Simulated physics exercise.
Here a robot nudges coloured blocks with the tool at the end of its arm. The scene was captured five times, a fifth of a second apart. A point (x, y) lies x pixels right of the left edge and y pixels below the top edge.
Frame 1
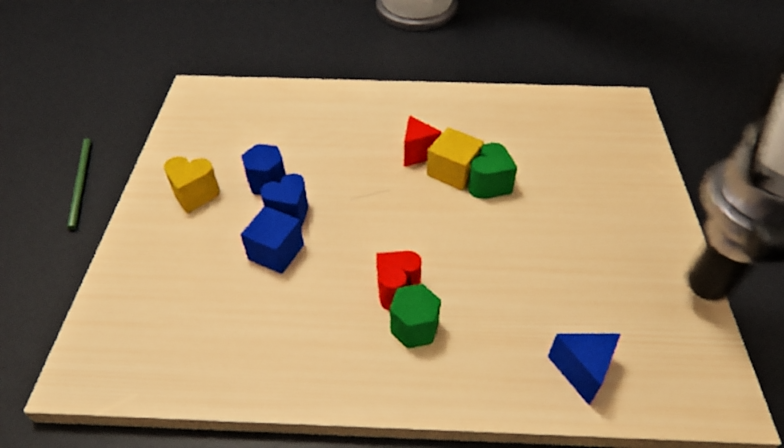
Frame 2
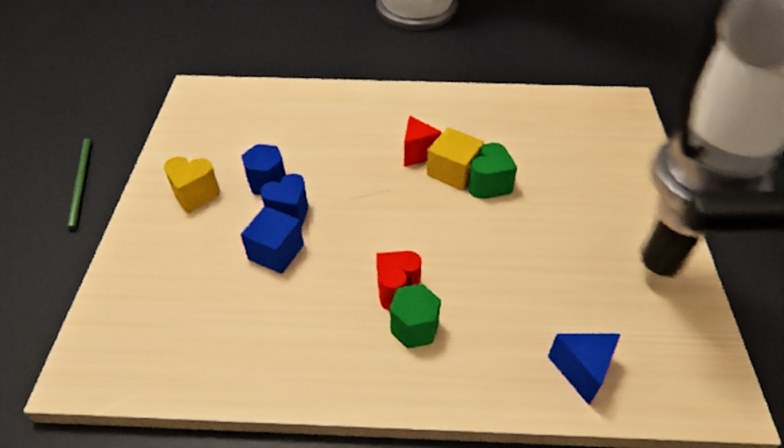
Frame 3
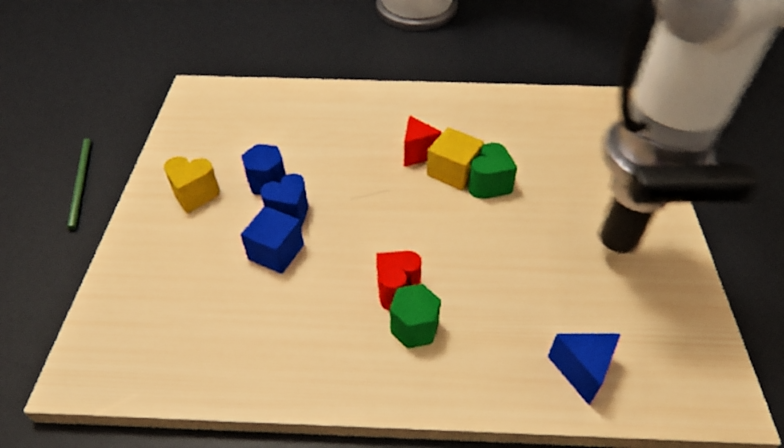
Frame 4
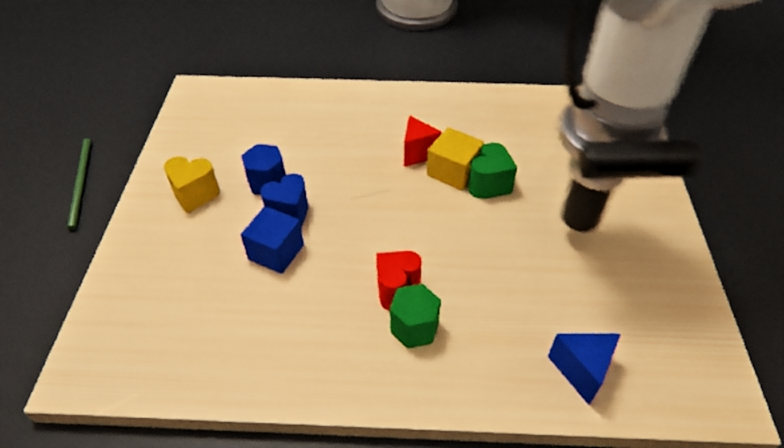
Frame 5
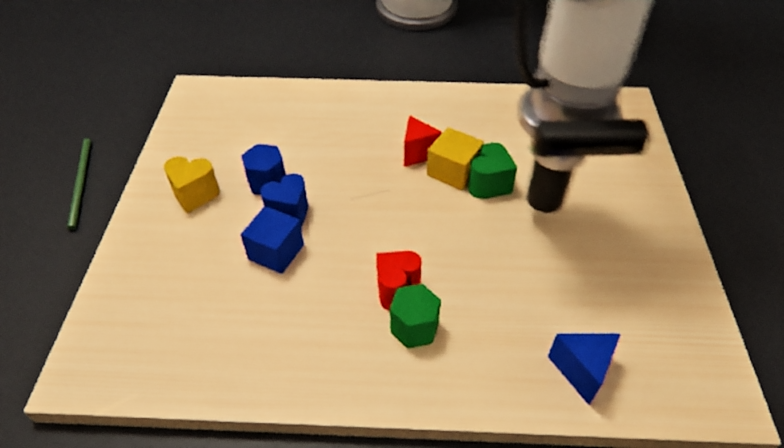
On a pale wooden board scattered with red, yellow, green and blue blocks, a robot arm moved its dark-tipped tool steadily left and a little away from the viewer, while the blocks all stayed still.
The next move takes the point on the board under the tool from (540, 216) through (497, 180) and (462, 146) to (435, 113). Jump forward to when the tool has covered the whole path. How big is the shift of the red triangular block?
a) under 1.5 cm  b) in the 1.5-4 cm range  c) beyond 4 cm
Letter c.
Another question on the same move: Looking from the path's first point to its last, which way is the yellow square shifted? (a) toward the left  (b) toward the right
The answer is a.
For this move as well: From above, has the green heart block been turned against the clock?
Short answer: Yes.
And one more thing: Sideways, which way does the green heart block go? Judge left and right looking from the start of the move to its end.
So, looking from the first point of the path to the last, the green heart block moves leftwards.
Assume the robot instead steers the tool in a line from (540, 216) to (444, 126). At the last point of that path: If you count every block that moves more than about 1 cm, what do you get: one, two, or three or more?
I'd say three or more blocks get moved.
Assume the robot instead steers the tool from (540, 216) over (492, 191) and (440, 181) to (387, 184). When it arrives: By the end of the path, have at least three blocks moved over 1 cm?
It seems so.
The first path, step by step. One third of the way, tool at (499, 164); red triangular block at (399, 125), turned 45° anticlockwise; yellow square at (436, 133), turned 25° anticlockwise; green heart block at (474, 135), turned 20° anticlockwise.
Two thirds of the way, tool at (463, 130); red triangular block at (371, 125), turned 90° anticlockwise; yellow square at (403, 120), turned 55° anticlockwise; green heart block at (434, 106), turned 50° anticlockwise.
At the end, tool at (436, 98); red triangular block at (368, 126), turned 100° anticlockwise; yellow square at (399, 119), turned 65° anticlockwise; green heart block at (404, 88), turned 85° anticlockwise.
